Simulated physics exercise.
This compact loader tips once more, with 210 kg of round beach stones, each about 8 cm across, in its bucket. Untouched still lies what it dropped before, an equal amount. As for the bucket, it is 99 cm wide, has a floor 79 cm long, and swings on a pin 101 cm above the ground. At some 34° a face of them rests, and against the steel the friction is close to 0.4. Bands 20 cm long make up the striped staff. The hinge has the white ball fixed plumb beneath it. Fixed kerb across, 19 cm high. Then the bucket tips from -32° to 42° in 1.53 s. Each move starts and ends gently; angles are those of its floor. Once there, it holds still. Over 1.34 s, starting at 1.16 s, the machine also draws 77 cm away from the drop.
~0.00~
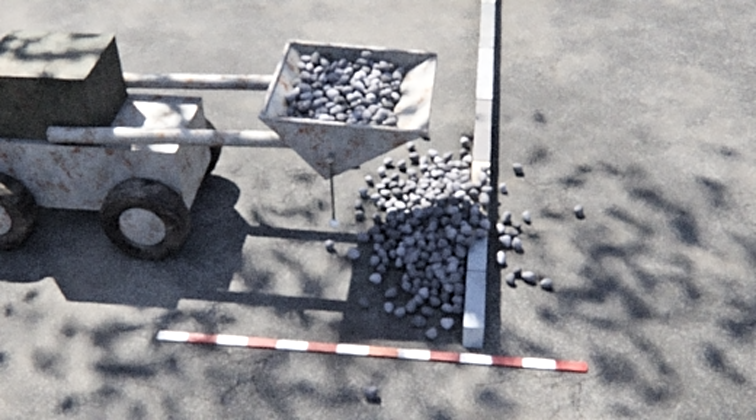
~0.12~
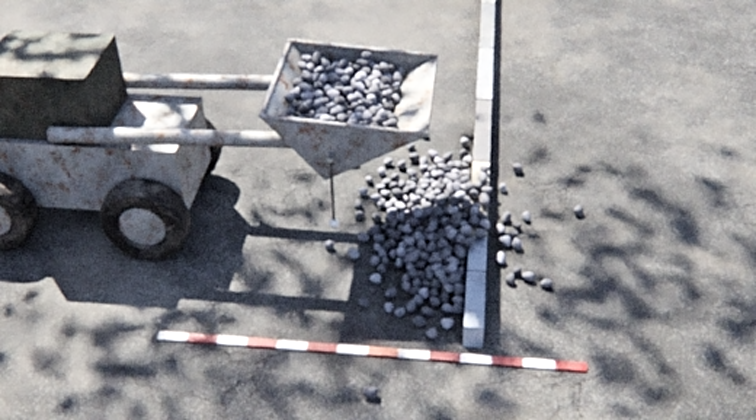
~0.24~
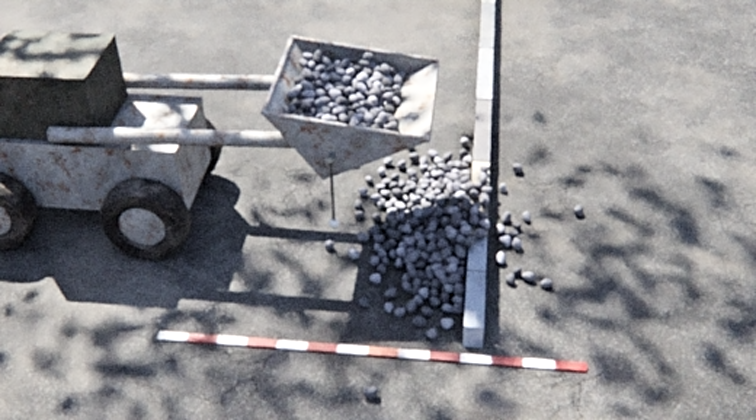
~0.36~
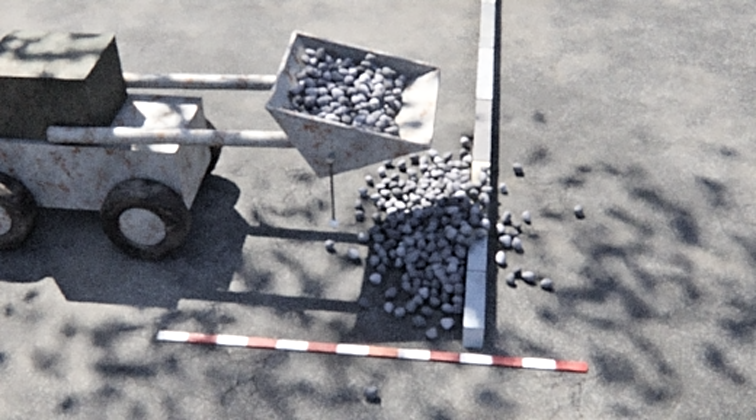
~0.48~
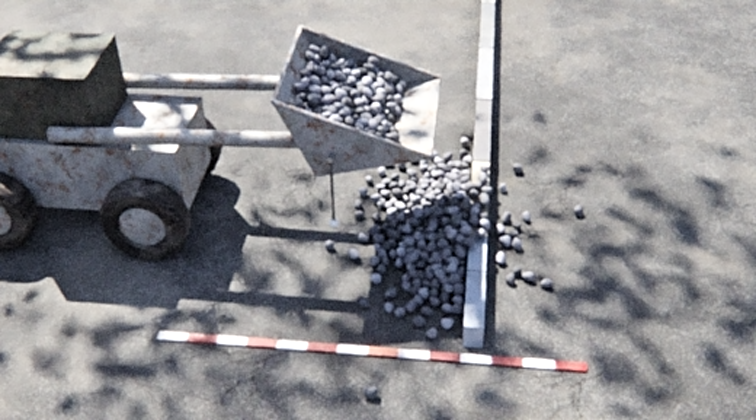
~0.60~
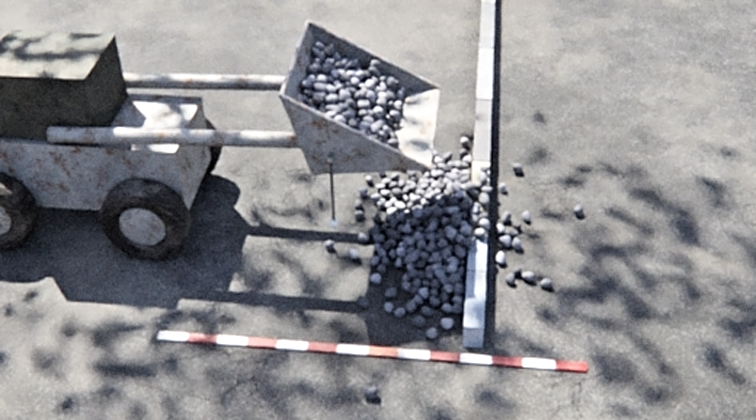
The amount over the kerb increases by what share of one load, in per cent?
By about 0 per cent of a load.
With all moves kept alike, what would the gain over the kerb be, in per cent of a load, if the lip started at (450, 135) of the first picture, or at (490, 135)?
I'd say close to 10 per cent for one and close to 45 per cent for the other, in that order.
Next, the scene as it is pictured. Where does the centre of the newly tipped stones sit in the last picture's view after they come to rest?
Roughly at (406, 216) in the last picture.
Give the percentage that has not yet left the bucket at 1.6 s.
It keeps some 15 percent of its load.
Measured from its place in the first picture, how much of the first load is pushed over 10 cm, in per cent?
I'd put it at about 10 per cent.
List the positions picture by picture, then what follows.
The bucket is at -32°, its lip at (427, 133); the top of the load is at (346, 71). The earlier load is highest near (471, 208), 24 cm above ground level, 96 % on this side of the kerb, 4 % over the kerb, in the first picture.
The bucket is at -31°, its lip at (428, 135); the top of the load is at (332, 73); the stones move at 0.1 m/s on average, in the second picture.
Lip at (430, 140), floor tilted -27°, highest stones at (329, 70); the stones move at 0.1 m/s on average, in the third picture.
The bucket is at -22°, its lip at (431, 148); the top of the load is at (309, 69); the stones move at 0.2 m/s on average, in the fourth picture.
The bucket is at -15°, its lip at (432, 158); the top of the load is at (313, 65); the stones move at 0.2 m/s on average, in the fifth picture.
The bucket is at -7°, its lip at (431, 169); the top of the load is at (318, 63); the stones move at 0.2 m/s on average, in the sixth picture.
After 1.1 s the floor is at 31°; in per cent of one load, 97 in the bucket, 99 on this side of the kerb, 4 over the kerb; the foremost stones are at (531, 236).
After 1.6 s the floor is at 42°; in per cent of one load, 13 in the bucket, 183 on this side of the kerb, 4 over the kerb; the foremost stones are at (531, 236).
After 3.0 s the floor is at 42°; in per cent of one load, 0 in the bucket, 196 on this side of the kerb, 4 over the kerb; the foremost stones are at (531, 236).
After 5.5 s the floor is at 42°; in per cent of one load, 0 in the bucket, 196 on this side of the kerb, 4 over the kerb; the foremost stones are at (531, 236). Net gain over the kerb, 0.
